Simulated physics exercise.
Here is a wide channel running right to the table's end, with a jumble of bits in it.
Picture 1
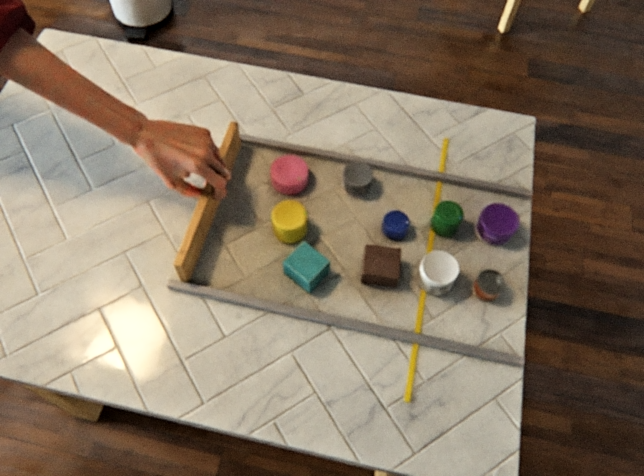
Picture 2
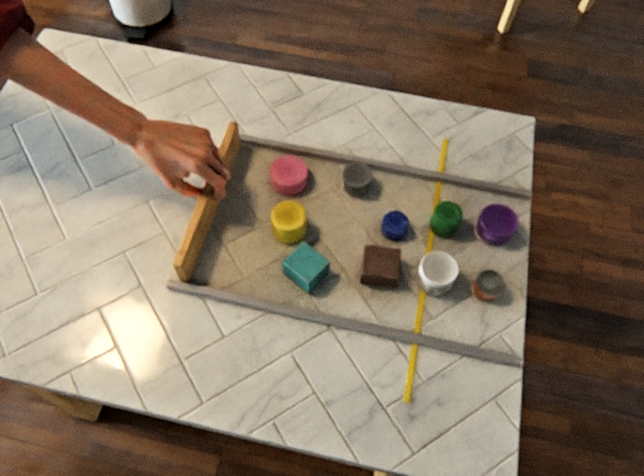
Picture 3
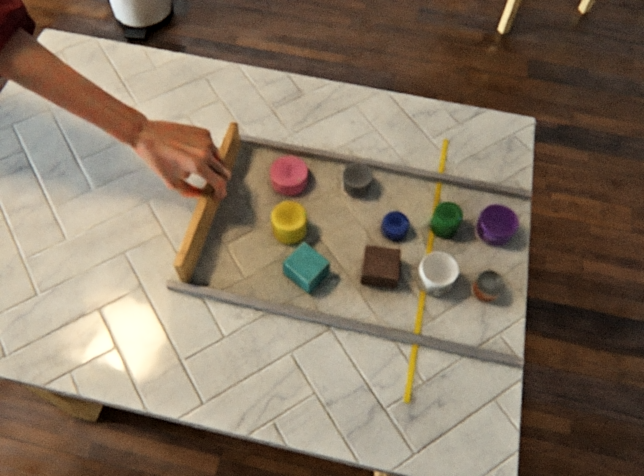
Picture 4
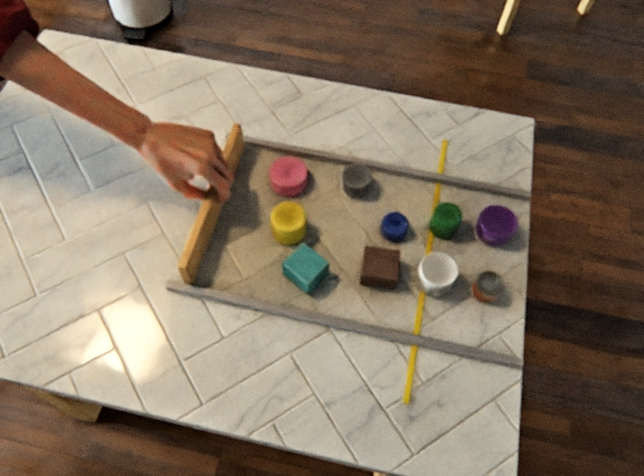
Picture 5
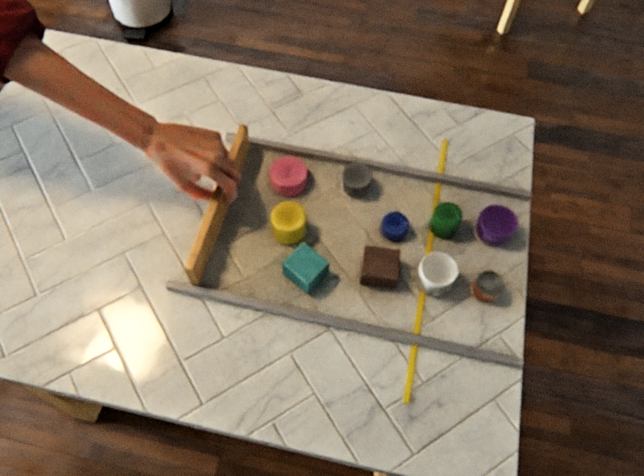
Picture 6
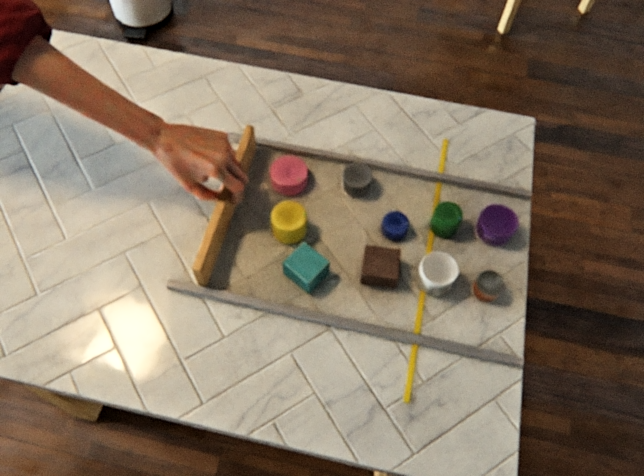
A wooden board, held by a hand reaching in from the left, stayed still at first, then slid slightly right along the channel, while the colourful pots, lids and blocks ahead of it stayed put.
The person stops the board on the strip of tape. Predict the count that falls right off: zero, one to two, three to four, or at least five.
The number of pieces cleared off the edge is going to be one or two exactly.
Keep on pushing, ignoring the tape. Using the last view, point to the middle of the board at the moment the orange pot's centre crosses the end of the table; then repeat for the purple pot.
The orange pot gives roughly (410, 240), the purple pot roughly (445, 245).
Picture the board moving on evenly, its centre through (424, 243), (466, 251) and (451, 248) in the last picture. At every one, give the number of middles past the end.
Counts by place: 1 / 3 / 3.
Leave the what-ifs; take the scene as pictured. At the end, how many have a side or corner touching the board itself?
The answer is 3.
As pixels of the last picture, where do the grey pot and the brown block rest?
Roughly (486, 198) for the first and roughly (479, 288) for the second.
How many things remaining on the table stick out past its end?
The answer comes to 2.
Soon after, none off yet; purple pot at rest near (496, 226); orange pot at rest near (488, 287); green lid at rest near (446, 220).
Then, none off yet; purple pot at rest near (496, 226); orange pot moved about its own width near (511, 291); green lid moving near (450, 219).
By the end, the number that fall off is one or two; fallen, orange pot.
